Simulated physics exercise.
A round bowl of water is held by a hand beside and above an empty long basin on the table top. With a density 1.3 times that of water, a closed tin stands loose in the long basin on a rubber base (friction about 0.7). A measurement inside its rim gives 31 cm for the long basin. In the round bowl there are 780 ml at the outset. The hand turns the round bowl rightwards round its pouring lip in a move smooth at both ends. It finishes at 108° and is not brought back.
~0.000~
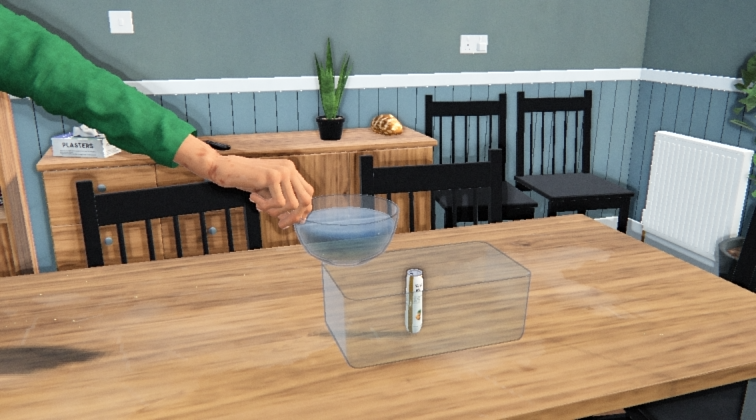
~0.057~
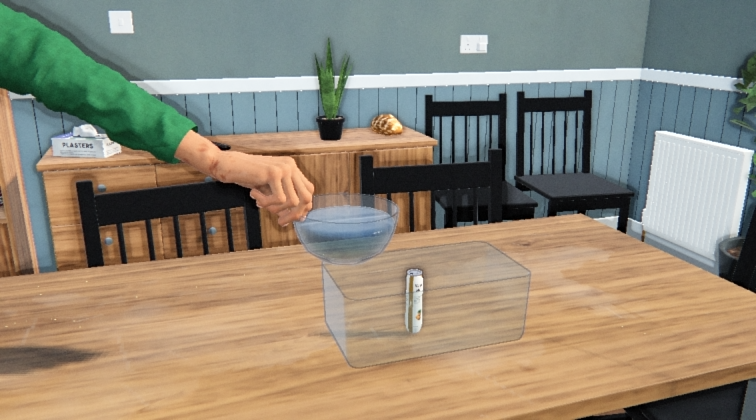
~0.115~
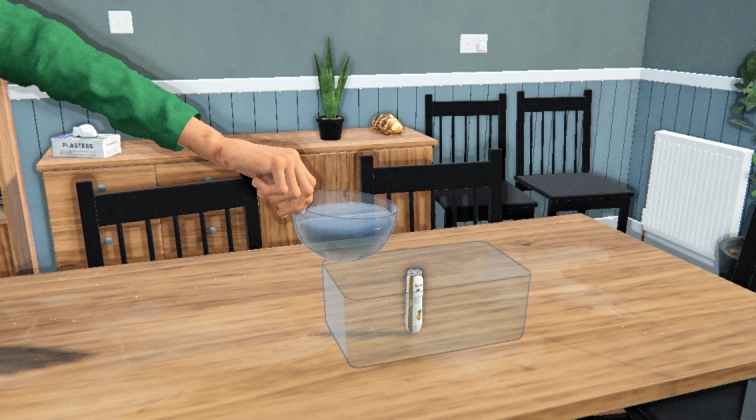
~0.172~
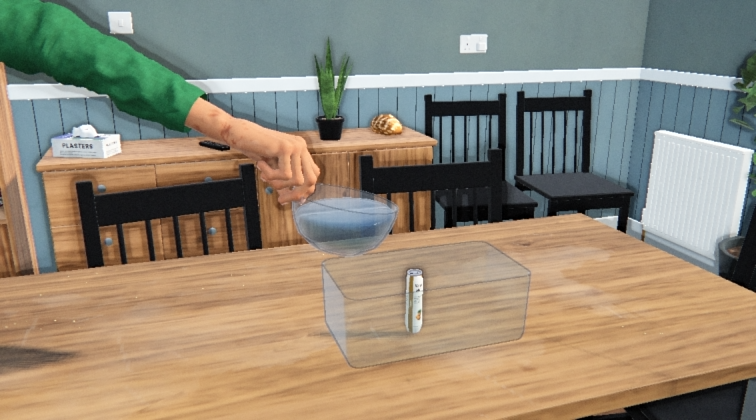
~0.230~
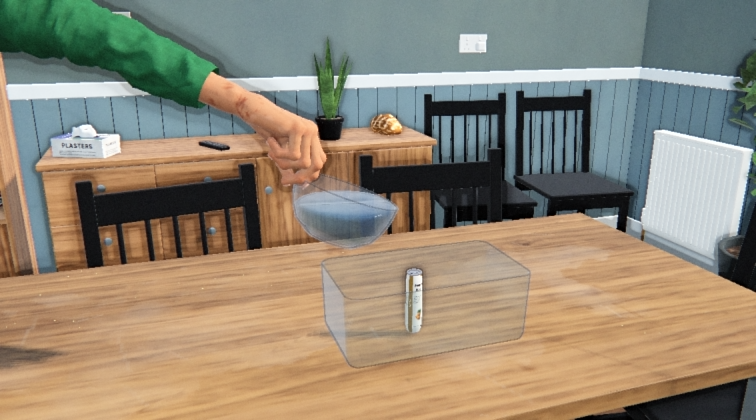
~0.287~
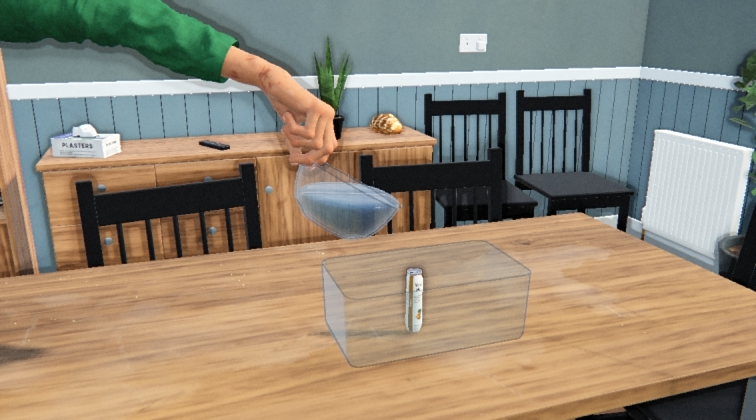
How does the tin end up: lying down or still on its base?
It is tipped.
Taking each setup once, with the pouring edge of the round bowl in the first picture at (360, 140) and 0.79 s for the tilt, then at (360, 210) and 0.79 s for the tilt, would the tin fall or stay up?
Try 1: Tipped over; try 2: Still standing.
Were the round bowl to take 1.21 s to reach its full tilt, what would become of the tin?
After the tilt, the tin is still standing.
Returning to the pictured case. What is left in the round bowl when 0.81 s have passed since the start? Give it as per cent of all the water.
0 in a hundred, give or take.
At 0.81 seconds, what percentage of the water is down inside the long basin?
Roughly 88 %.
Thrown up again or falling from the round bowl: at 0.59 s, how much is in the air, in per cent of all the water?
54 %.
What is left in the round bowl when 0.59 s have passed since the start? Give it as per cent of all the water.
28 %.
After 0.59 s the tilt is 91° and 28 per cent is still to pour; the tin stands where it began.
After 0.81 s the tilt is 108° and 0 per cent is still to pour; the tin stands where it began.
After 1.04 s the tilt is 108° and 0 per cent is still to pour; the tin leans 47°.
After 1.29 s the tilt is 108° and 0 per cent is still to pour; the tin lies on its side.
In the end the tin lies on its side.
